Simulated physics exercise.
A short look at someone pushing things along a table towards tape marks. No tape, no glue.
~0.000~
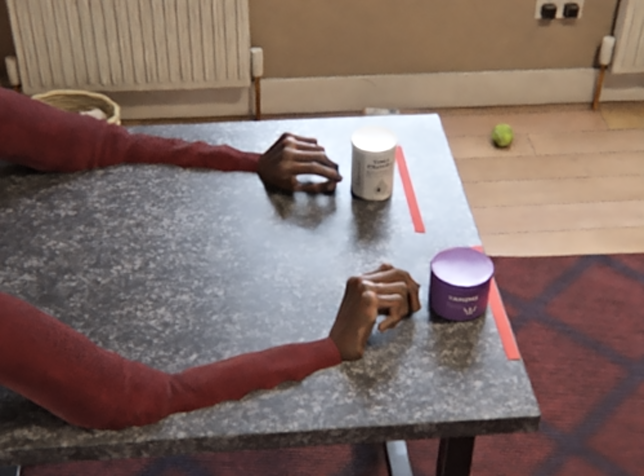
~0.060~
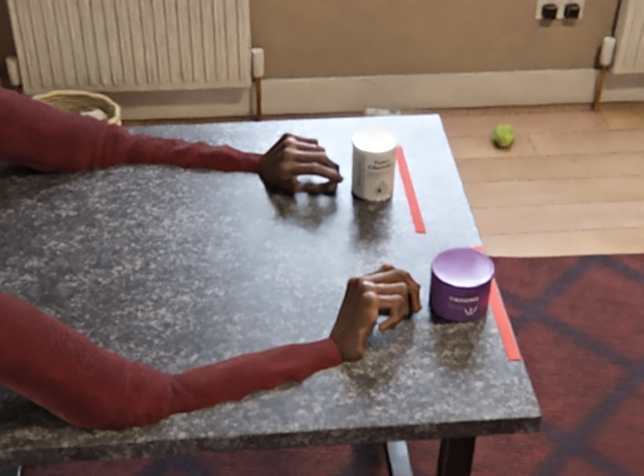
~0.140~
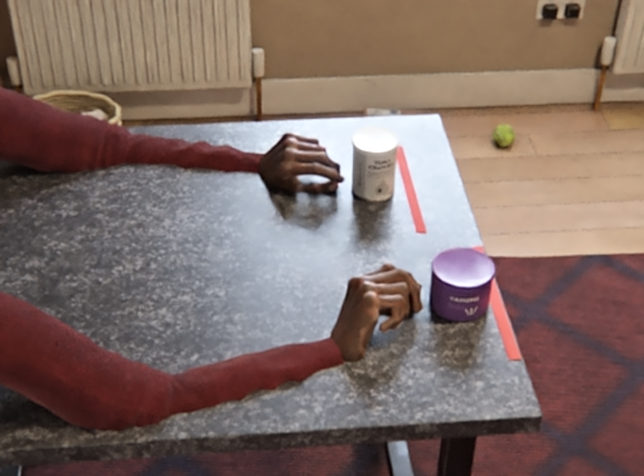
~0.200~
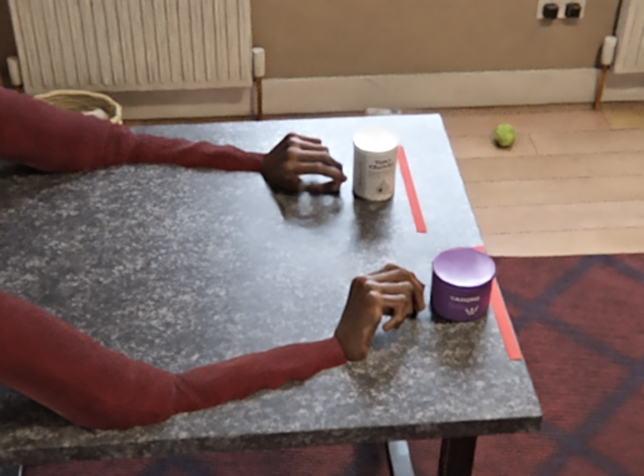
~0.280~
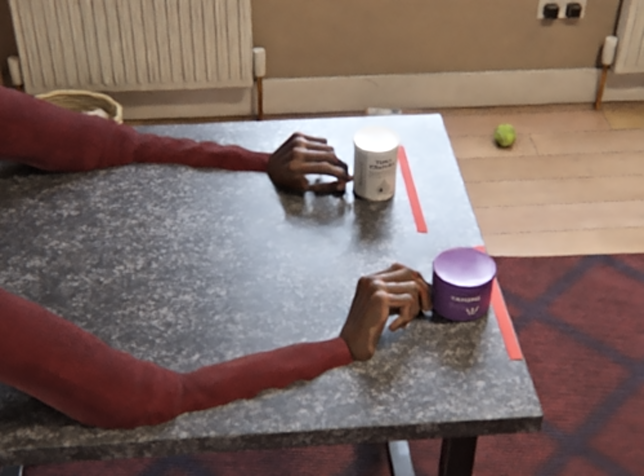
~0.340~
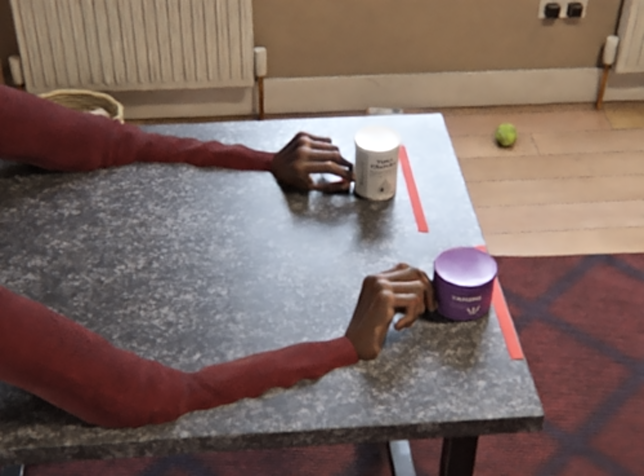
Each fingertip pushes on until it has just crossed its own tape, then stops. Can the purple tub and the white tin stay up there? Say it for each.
As it turns out, the purple tub goes over the edge and the white tin stays on the table.
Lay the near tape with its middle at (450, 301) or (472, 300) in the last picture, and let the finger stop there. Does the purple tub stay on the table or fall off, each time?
In that order, it does not fall; comes down.
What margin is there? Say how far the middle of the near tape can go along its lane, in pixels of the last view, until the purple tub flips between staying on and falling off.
About 28 pixels left.
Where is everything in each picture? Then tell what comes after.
In the first picture, purple tub (460, 284); white tin (373, 164).
In the second picture, white tin (374, 165).
In the third picture, purple tub (461, 284).
In the fourth picture, white tin (375, 164).
In the fifth picture, purple tub (462, 284).
In the sixth picture, purple tub (463, 283); white tin (377, 164).
After 1.30 s, purple tub tipped 45° from how it was near (535, 295); white tin moved about its own width near (433, 161).
After 1.80 s, purple tub down below; white tin moved about its own width near (441, 161).
At rest (3.0 s), the purple tub falls off the table; the white tin remains on top, near (441, 161).
